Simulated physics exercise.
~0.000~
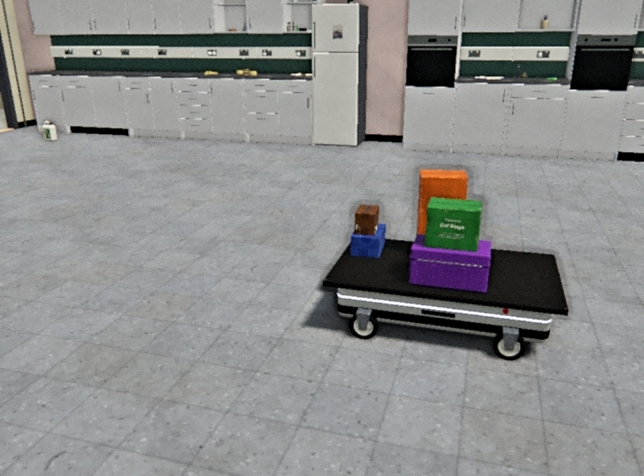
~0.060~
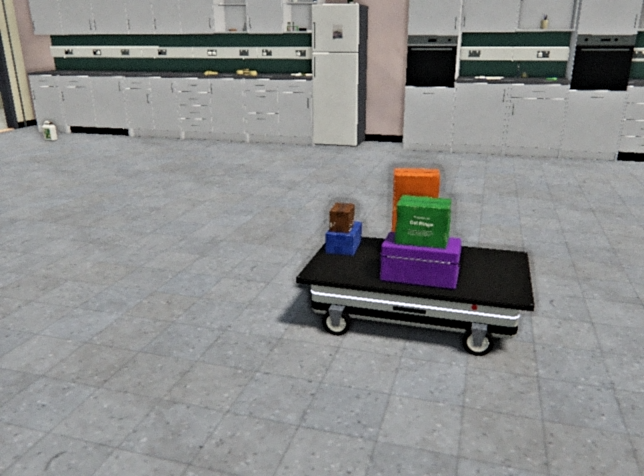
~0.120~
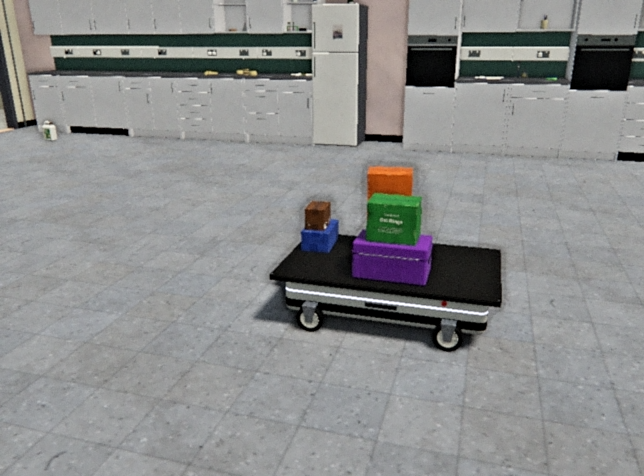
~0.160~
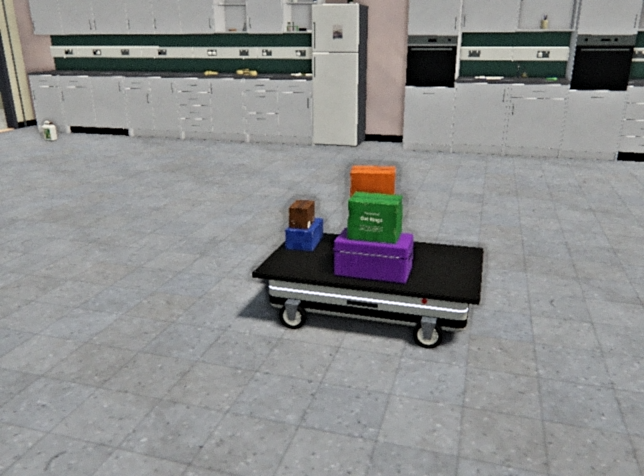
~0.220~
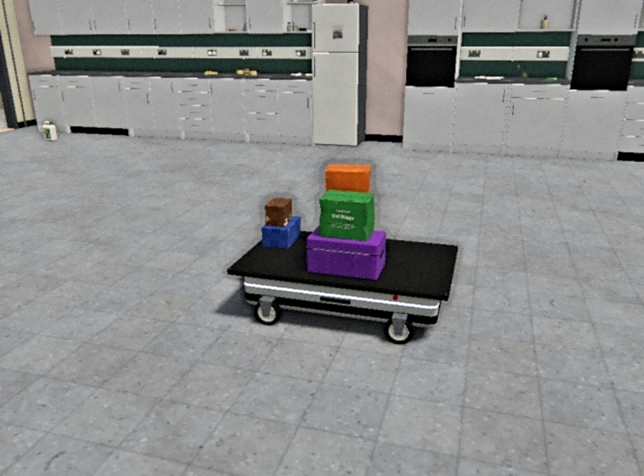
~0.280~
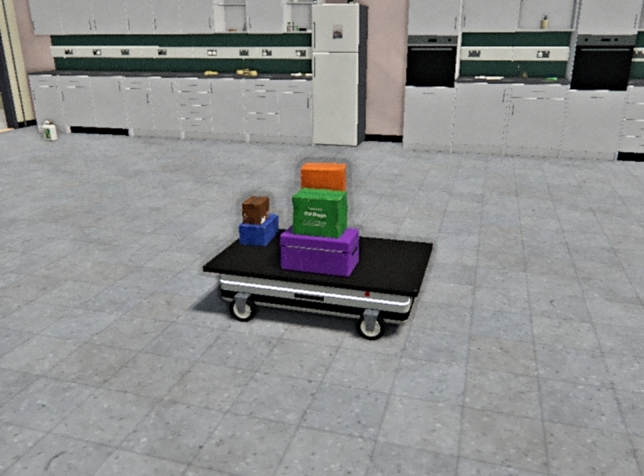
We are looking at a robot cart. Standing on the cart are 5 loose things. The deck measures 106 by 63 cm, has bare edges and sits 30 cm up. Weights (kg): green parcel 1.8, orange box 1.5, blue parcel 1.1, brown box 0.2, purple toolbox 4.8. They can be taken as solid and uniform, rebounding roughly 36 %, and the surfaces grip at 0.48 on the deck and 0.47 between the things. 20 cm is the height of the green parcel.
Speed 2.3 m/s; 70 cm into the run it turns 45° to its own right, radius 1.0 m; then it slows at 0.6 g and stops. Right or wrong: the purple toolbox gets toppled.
Right.
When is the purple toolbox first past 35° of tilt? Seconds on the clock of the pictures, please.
0.8 s or so.
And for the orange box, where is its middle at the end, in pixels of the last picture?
Its middle comes to rest around (176, 179).
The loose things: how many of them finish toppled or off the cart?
I get 5.
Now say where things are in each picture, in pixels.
Cart has run 0 cm; purple toolbox (450, 262); green parcel (454, 224), in the first frame.
Cart has run 14 cm; blue parcel (344, 237); brown box (342, 218), in the second frame.
Cart has run 28 cm; green parcel (394, 219), in the third frame.
Cart has run 37 cm; blue parcel (305, 233); brown box (302, 214), in the fourth frame.
Cart has run 51 cm; green parcel (347, 215), in the fifth frame.
Cart has run 64 cm; purple toolbox (320, 249); blue parcel (259, 229), in the sixth frame.
Around 0.68 s, cart has run 156 cm, turned 40°; green parcel, brown box and purple toolbox now off the cart; orange box at 35° to upright; blue parcel shifted 45 cm.
Around 0.98 s, cart has run 213 cm, turned 45°; blue parcel now off the cart; orange box on its side.
Finally (1.6 s), off the cart and tipped over, green parcel, brown box and purple toolbox; off the cart but upright, blue parcel; on their side or leaning hard on the cart, orange box. In the last view, purple toolbox near (129, 224).
